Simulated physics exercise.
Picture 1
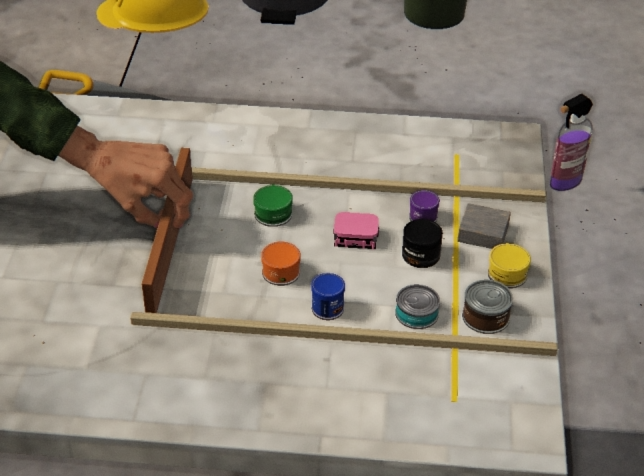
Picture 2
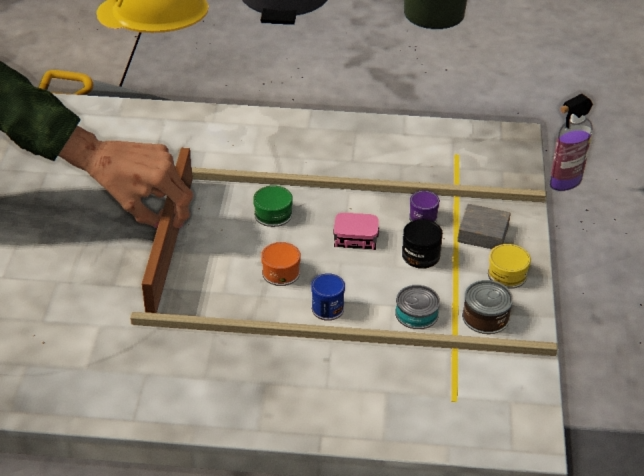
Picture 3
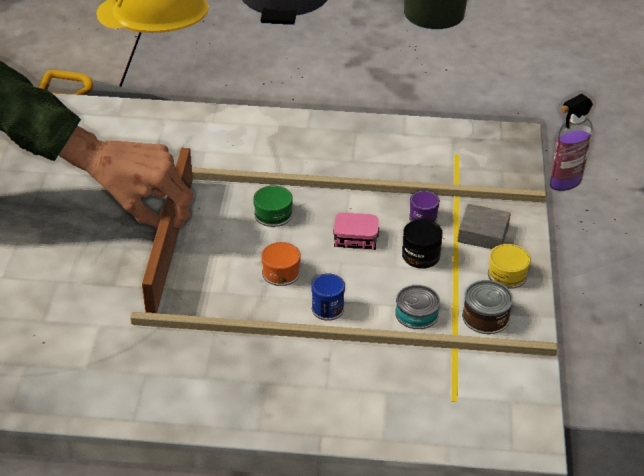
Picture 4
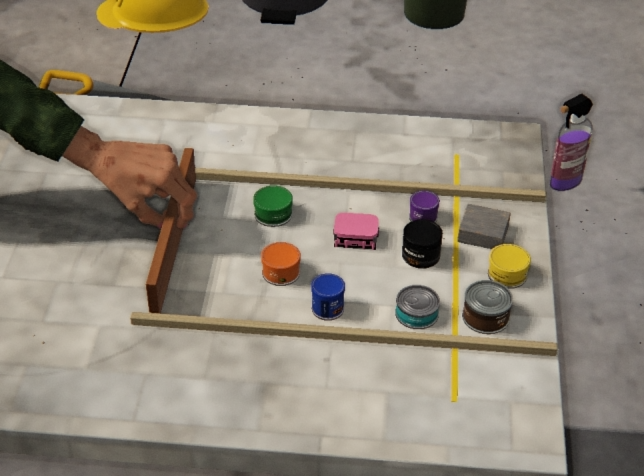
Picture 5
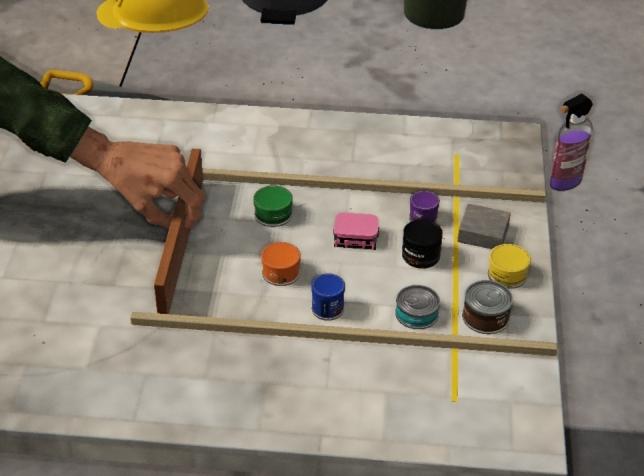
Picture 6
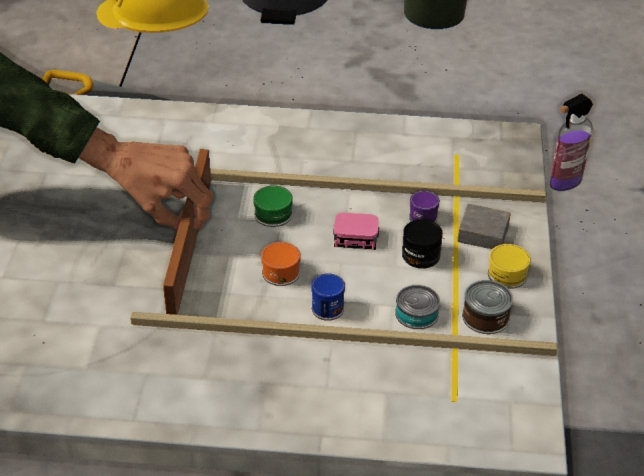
A hand in a dark green sleeve holds a reddish-brown board upright at the left of a channel between two wooden strips on a pale tiled tabletop, seen from above at an angle. Green, pink, orange, blue, purple, black and teal items sit before a yellow line, with grey, yellow and brown ones beyond. The board stays still, then slides slightly right, touching nothing, while the camera stays fixed.
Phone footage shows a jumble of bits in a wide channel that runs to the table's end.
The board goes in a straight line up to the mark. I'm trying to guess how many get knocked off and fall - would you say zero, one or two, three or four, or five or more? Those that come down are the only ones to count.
I would say zero.
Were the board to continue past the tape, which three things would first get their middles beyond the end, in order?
Brown pot, yellow pot, grey block.
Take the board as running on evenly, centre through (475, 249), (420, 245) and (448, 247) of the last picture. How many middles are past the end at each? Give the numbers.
2, 0 and 0.
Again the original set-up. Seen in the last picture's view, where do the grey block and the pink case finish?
First object: (514, 230); second object: (472, 241).
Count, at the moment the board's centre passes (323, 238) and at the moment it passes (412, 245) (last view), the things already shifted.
That gives 4 for the first and 9 for the second.
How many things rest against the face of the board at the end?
At rest, 4 are in contact.
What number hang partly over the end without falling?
The count would be 2.
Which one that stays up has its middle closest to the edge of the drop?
Nearest once everything settles: Brown pot.
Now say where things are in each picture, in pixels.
The first frame shows yellow pot (509, 266); brown pot (487, 307); grey block (484, 227); board (169, 228); tape (456, 264).
The second frame shows brown pot (487, 307); purple pot (424, 209).
The third frame shows grey block (484, 227); blue tin (328, 297).
The fourth frame shows yellow pot (509, 266); black tub (422, 244).
The fifth frame shows brown pot (487, 307); board (181, 229).
The sixth frame shows yellow pot (509, 266); brown pot (487, 307); grey block (484, 227); board (189, 229); tape (456, 264).
Soon after, none off yet; yellow pot at rest near (509, 266); brown pot at rest near (487, 307); grey block at rest near (484, 227).
At rest, the number that fall off is zero.
